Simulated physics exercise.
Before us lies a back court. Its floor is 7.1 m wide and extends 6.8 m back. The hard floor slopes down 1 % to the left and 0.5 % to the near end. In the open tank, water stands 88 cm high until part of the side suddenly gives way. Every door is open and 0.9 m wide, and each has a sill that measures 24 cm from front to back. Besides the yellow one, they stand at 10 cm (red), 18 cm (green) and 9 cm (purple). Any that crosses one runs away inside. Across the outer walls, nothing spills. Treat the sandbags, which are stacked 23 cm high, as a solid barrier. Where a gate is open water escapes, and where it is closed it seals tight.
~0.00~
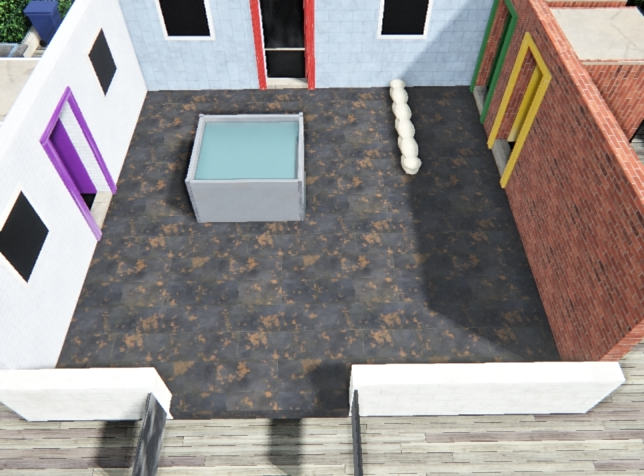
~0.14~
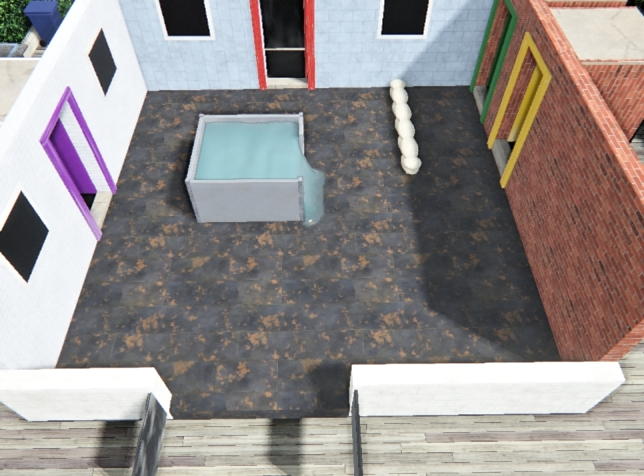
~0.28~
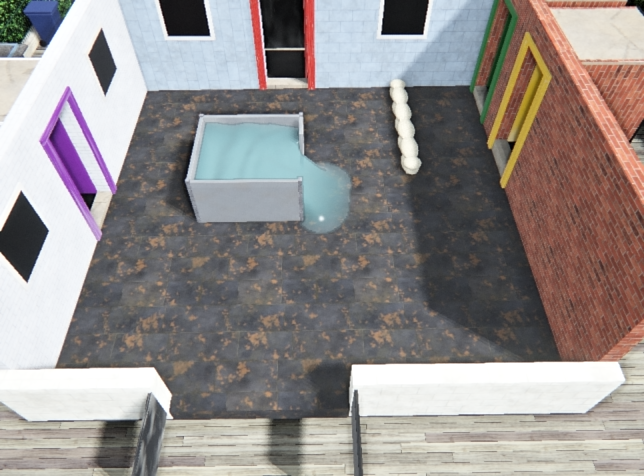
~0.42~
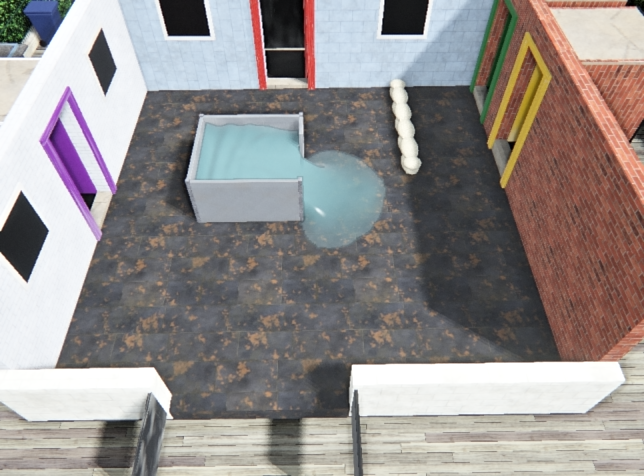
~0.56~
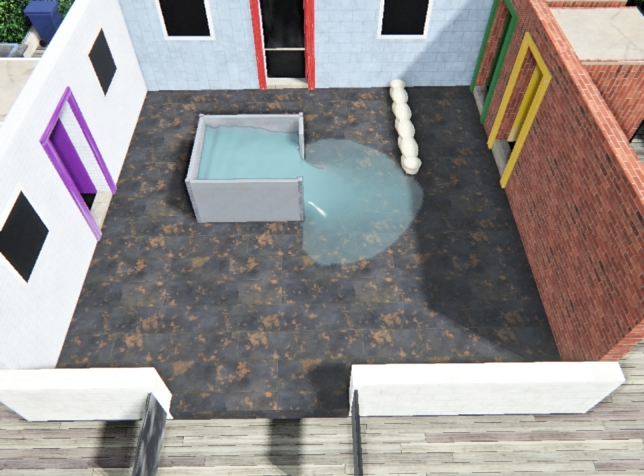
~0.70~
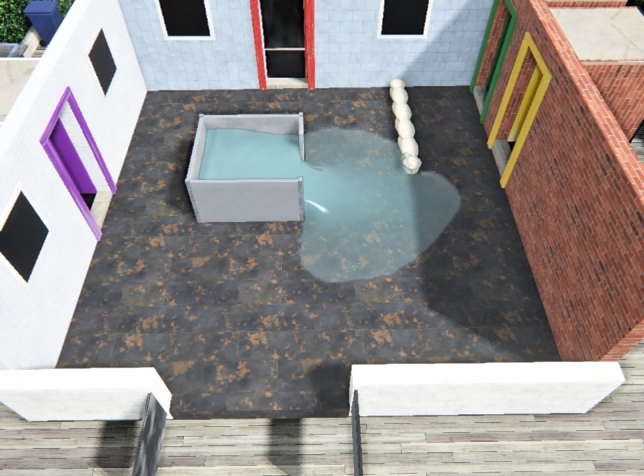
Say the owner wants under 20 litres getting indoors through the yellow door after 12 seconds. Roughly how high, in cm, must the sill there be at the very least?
At the very least some 17 cm.
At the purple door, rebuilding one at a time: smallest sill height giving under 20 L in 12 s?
At purple, roughly 6.0 cm.
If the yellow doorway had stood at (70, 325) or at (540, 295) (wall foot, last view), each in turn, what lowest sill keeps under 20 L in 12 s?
Around 7.5 and 15 cm respectively.
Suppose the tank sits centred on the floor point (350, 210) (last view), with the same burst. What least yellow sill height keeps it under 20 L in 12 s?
It must be around 17 cm tall.
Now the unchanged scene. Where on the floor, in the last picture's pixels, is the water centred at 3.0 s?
Around (386, 211).
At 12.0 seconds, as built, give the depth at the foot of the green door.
It comes to about 4.5 centimetres deep.
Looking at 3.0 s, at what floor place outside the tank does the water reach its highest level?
Near (562, 374).
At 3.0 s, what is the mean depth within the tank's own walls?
Around 23 cm deep on average.
After 1.4 s water covers 30 % of the floor, deepest (37 cm) near (502, 192); 15 cm at the yellow door, 0 litres in over its 23 cm sill.
After 3.0 s water covers 45 % of the floor, deepest (32 cm) near (562, 374); 13 cm at the yellow door, 4 litres in over its 23 cm sill.
After 12.0 s water covers 95 % of the floor, deepest (11 cm) near (51, 383); 4 cm at the yellow door, 5 litres in over its 23 cm sill.
At the yellow door as built, the water arrived by 1.2 s and peaked near 21 cm at 1.8 s.
With a sill of 14 cm, 36 litres would have come in within the 12 s; with 19 cm, 14 litres. So under 20 litres takes about 17 cm.
